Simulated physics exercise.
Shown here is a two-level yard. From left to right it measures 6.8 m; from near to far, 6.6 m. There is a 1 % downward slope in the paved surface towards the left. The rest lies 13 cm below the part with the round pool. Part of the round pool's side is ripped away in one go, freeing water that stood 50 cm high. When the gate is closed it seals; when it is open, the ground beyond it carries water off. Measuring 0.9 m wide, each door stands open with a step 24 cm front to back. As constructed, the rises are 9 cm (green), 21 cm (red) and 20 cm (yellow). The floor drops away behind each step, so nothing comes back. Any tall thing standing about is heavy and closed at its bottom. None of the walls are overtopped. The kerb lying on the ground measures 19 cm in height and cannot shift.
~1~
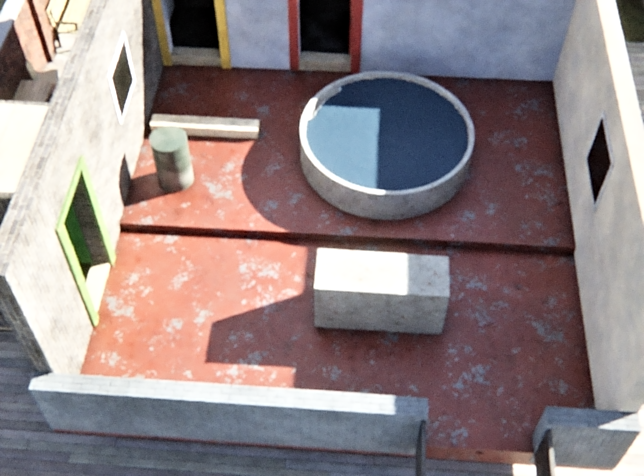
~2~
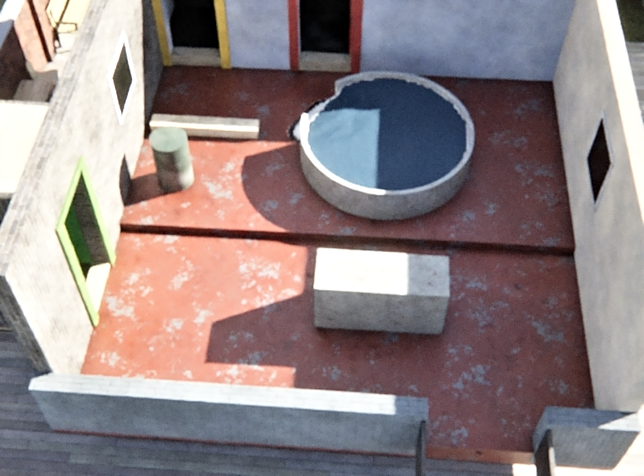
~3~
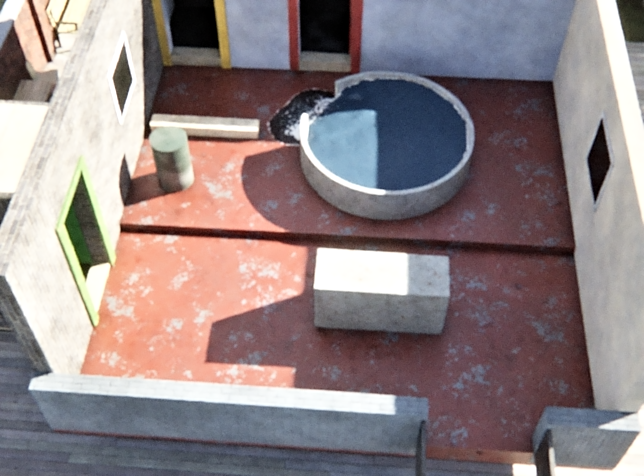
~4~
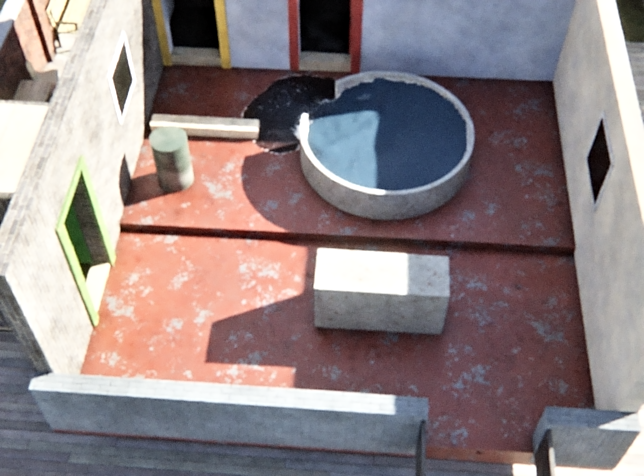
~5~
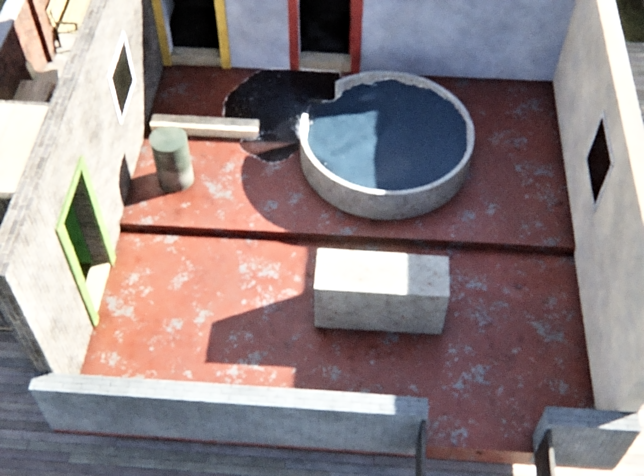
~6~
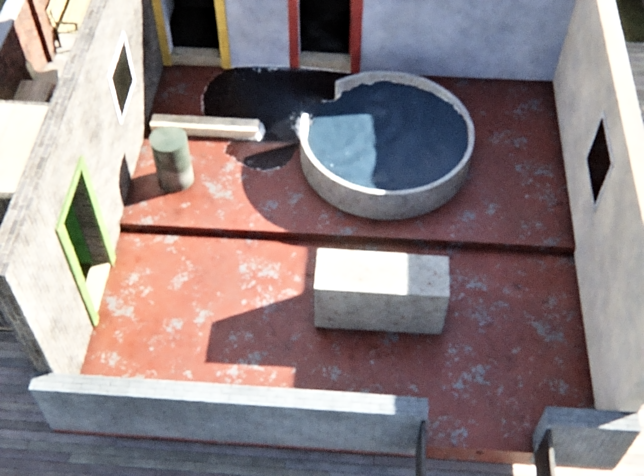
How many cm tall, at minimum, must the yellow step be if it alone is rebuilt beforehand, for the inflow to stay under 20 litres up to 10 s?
Around 28 cm at the least.
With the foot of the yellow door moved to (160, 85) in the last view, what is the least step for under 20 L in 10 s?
Minimum: About 33 cm.
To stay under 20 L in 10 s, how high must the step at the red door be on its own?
Red - roughly 16 cm.
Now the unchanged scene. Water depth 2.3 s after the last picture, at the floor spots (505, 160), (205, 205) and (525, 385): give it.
Roughly 0, 1 and 0 cm, in turn.
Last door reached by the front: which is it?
The last one is the green door.
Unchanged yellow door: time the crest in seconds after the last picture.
I'd say near 2.6 seconds.
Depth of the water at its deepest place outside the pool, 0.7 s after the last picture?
39 cm.
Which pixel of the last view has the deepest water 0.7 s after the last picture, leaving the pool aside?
Near (164, 68).
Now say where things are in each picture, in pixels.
The first frame shows the round pool at (387, 133) is whole and still, 50 cm deep; the yellow door at (190, 19) is dry.
In the second frame, the gap is at (319, 116), the front 0.3 m out at (292, 132); the back of the round pool holds 50 cm.
In the third frame, the front is at (275, 121), 0.7 m from the gap at (319, 117); 0.7 m2 of floor is wet, 50 cm left at the back.
In the fourth frame, water pours out at (319, 117) and has run 1.2 m, to (252, 108); about 5 cm deep outside, 50 cm at the back.
In the fifth frame, the gap is at (319, 117), the front 1.6 m out at (233, 97); the back of the round pool holds 50 cm.
In the sixth frame, the front is at (219, 80), 2.1 m from the gap at (319, 116); 3.2 m2 of floor is wet, 50 cm left at the back; the yellow door at (190, 19), 2.6 m from the gap, is still 0.6 m from the nearest water.
Then, 0.7 s after the last picture water covers 15 % of the floor, deepest (39 cm) near (164, 68); 14 cm at the yellow door, 0 litres in over its 20 cm step.
Then, 2.3 s after the last picture water covers 25 % of the floor, deepest (36 cm) near (170, 82); 29 cm at the yellow door, 30 litres in over its 20 cm step.
Then, 9.3 s after the last picture water covers 80 % of the floor, deepest (18 cm) near (214, 121); 17 cm at the yellow door, 101 litres in over its 20 cm step.
At the yellow door as built, the water peaked near 33 cm, 2.5 s after the last picture.
Run again over the same 10 s with other heights there, 53 litres in over 23.5 cm, 6 litres over 32 cm. The limit of 20 litres is kept from about 28 cm up.
